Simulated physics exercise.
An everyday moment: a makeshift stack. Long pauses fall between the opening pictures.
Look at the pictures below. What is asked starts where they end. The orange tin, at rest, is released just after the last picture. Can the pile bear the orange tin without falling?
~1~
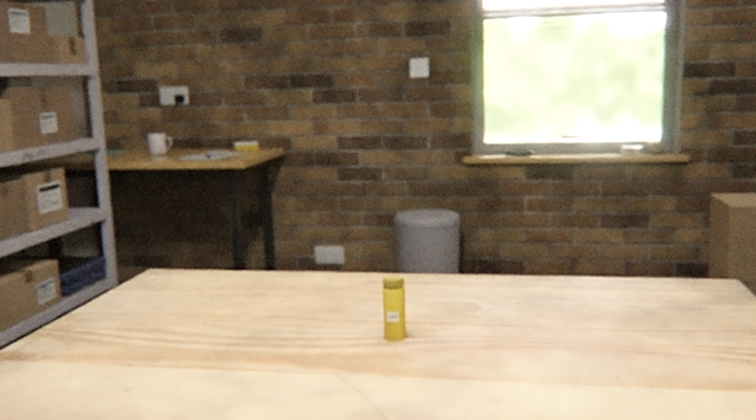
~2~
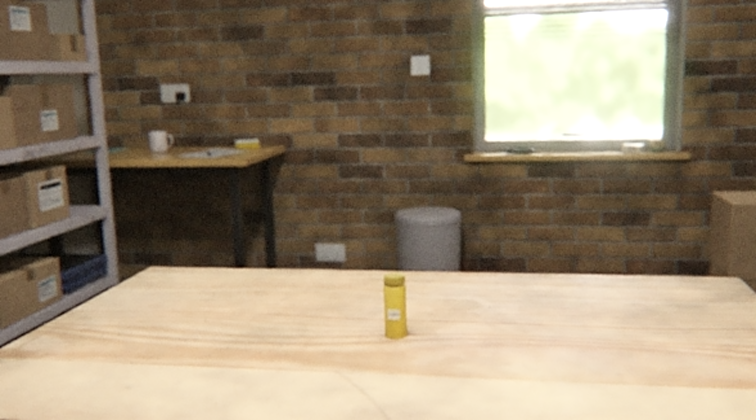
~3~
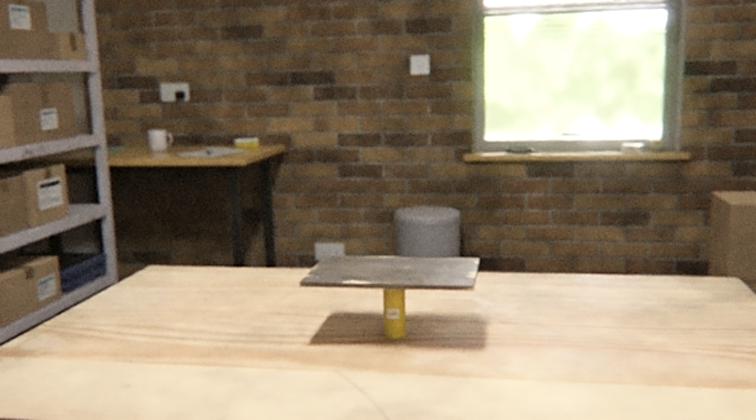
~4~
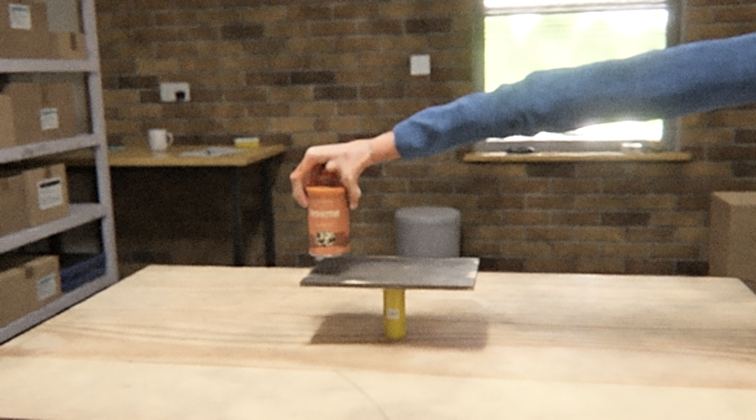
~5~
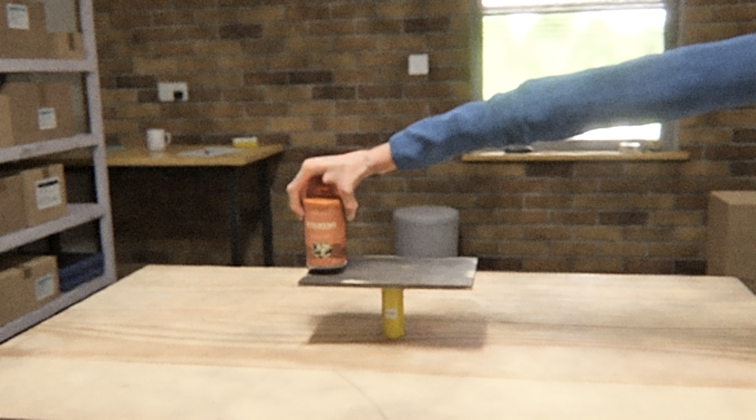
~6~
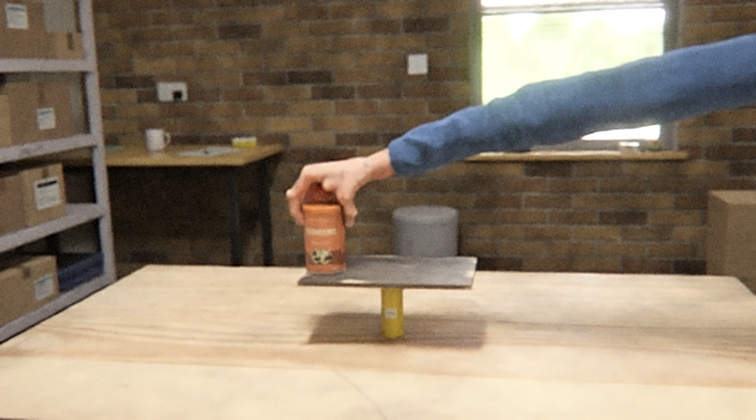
No. It is going to fail to remain upright.
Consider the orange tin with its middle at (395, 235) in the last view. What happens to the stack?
The stack then stays standing.
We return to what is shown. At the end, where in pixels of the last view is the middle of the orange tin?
I'd point to roughly (256, 319).
Then, 0.40 s past the last view, orange tin now fallen; black board rocked 53° from its first pose.
Then, 0.60 s past the last view, black board now fallen; yellow shaker on its side.
Finally, fallen, black board, orange tin and yellow shaker. Final places as the last picture's camera would see them, orange tin near (256, 319). The stack comes apart.
